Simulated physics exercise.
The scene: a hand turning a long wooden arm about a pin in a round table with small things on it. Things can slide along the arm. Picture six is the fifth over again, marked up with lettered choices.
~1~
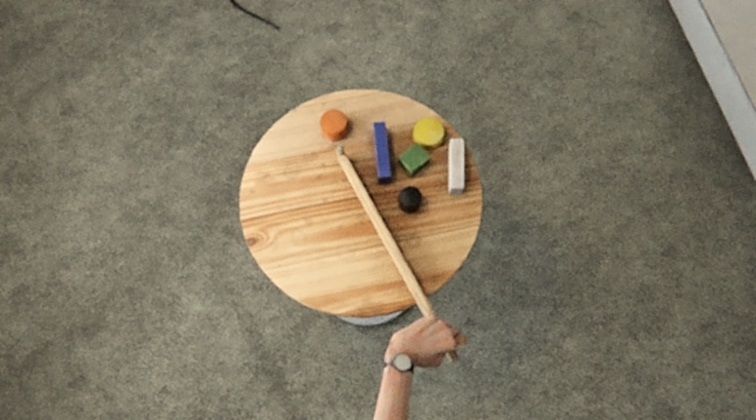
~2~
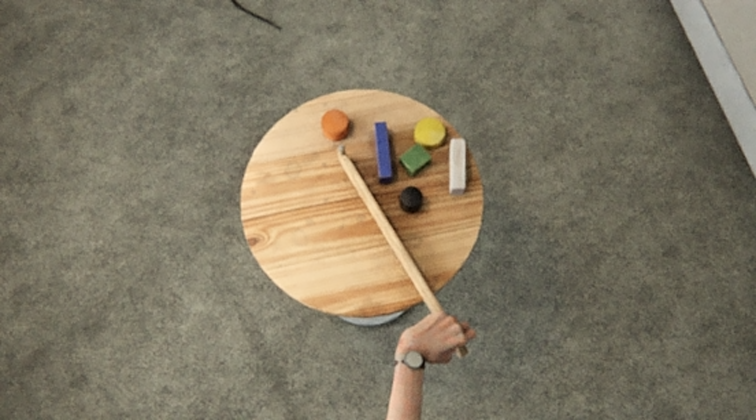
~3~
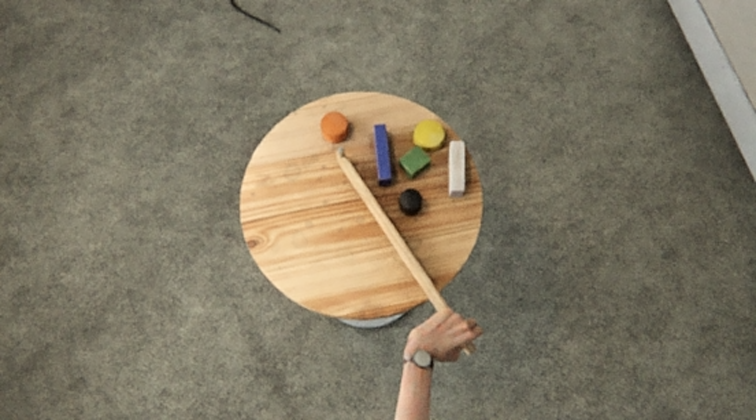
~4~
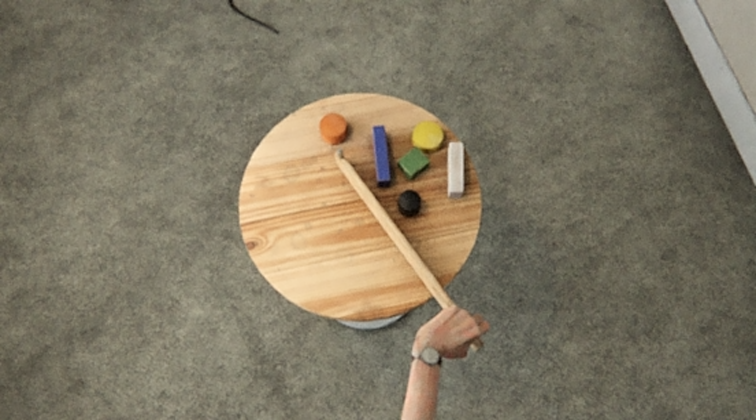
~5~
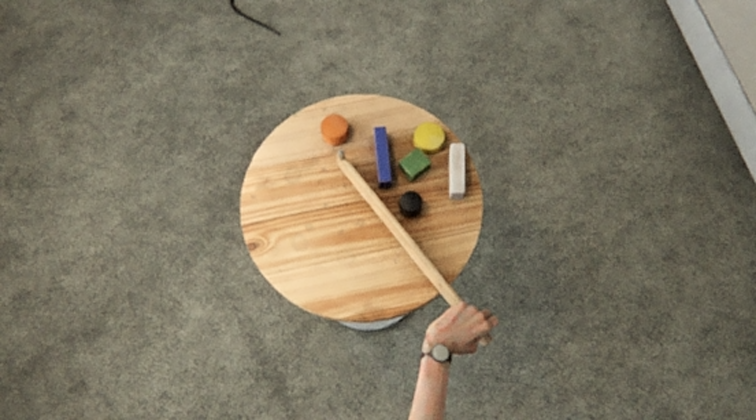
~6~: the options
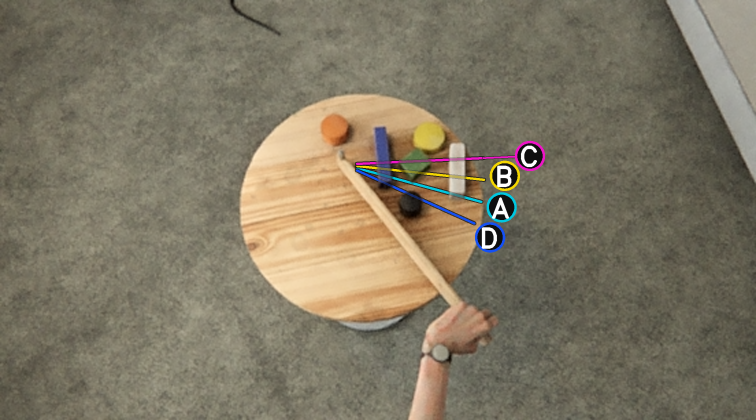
A round wooden table stands on a grey-green carpeted floor, seen from directly above, with a dark cord near the top edge. An orange tin, blue bar, yellow tin, green block, white bar and black tin sit across its upper part, beside a long wooden arm slanting down to the right. A watch-wearing hand swings the arm's lower end slightly rightward around its upper end, while the small things stay put and the view barely shifts.
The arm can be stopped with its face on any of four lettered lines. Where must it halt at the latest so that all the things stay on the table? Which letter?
It can go as far as B.
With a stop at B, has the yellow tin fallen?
No.
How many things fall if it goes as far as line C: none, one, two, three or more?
One.
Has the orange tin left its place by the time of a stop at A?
No.
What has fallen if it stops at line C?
The white stick goes over.
On the marked copy, A at (419, 185); B at (420, 173); C at (420, 161); D at (414, 196).
With B. Early on, arm (404, 198); black tin (417, 197); white stick (457, 171).
Further on, arm (414, 179); white stick (458, 169); black tin (429, 177).
At the end, arm (417, 166); white stick (462, 150); yellow tin (433, 133); nothing has fallen.
As for the rest, A is safe but short; C drops the white stick; D is safe but short.
